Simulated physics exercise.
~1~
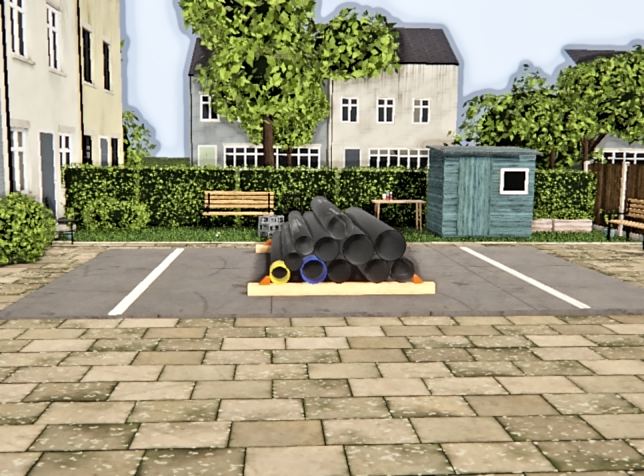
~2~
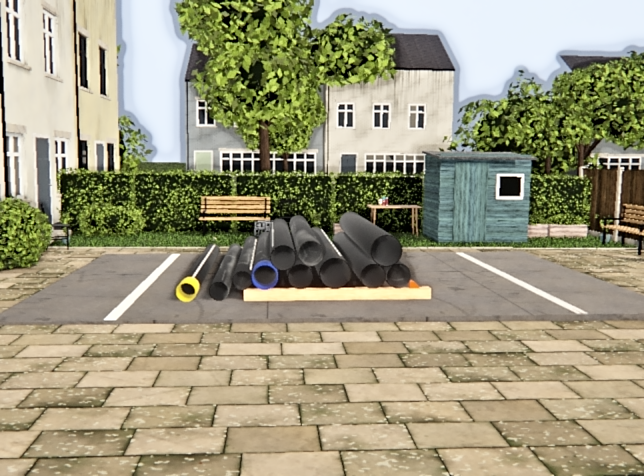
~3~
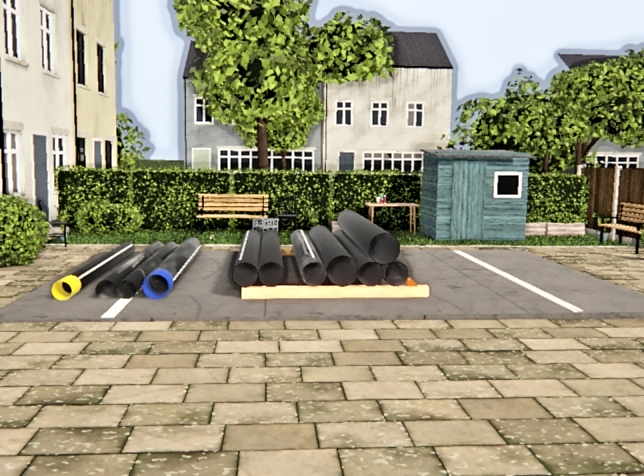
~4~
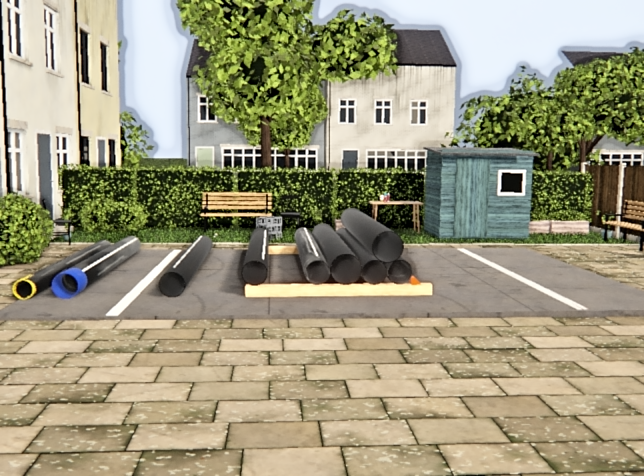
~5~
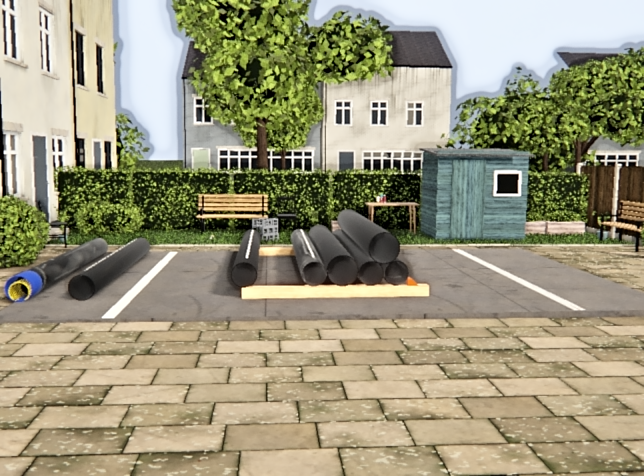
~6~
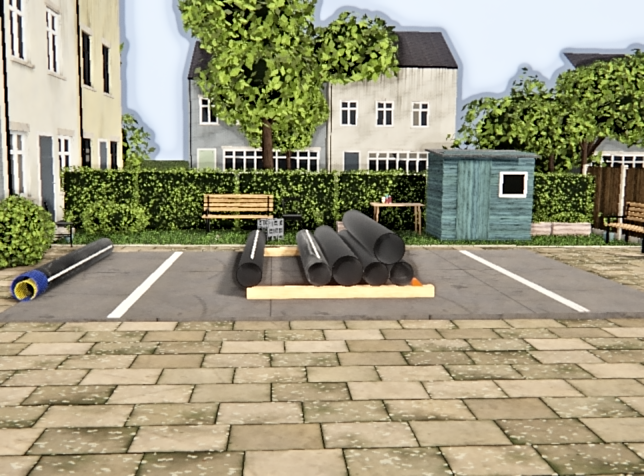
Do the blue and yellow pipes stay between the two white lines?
No, the blue pipe and the yellow pipe both roll left and end up beyond the left white line.
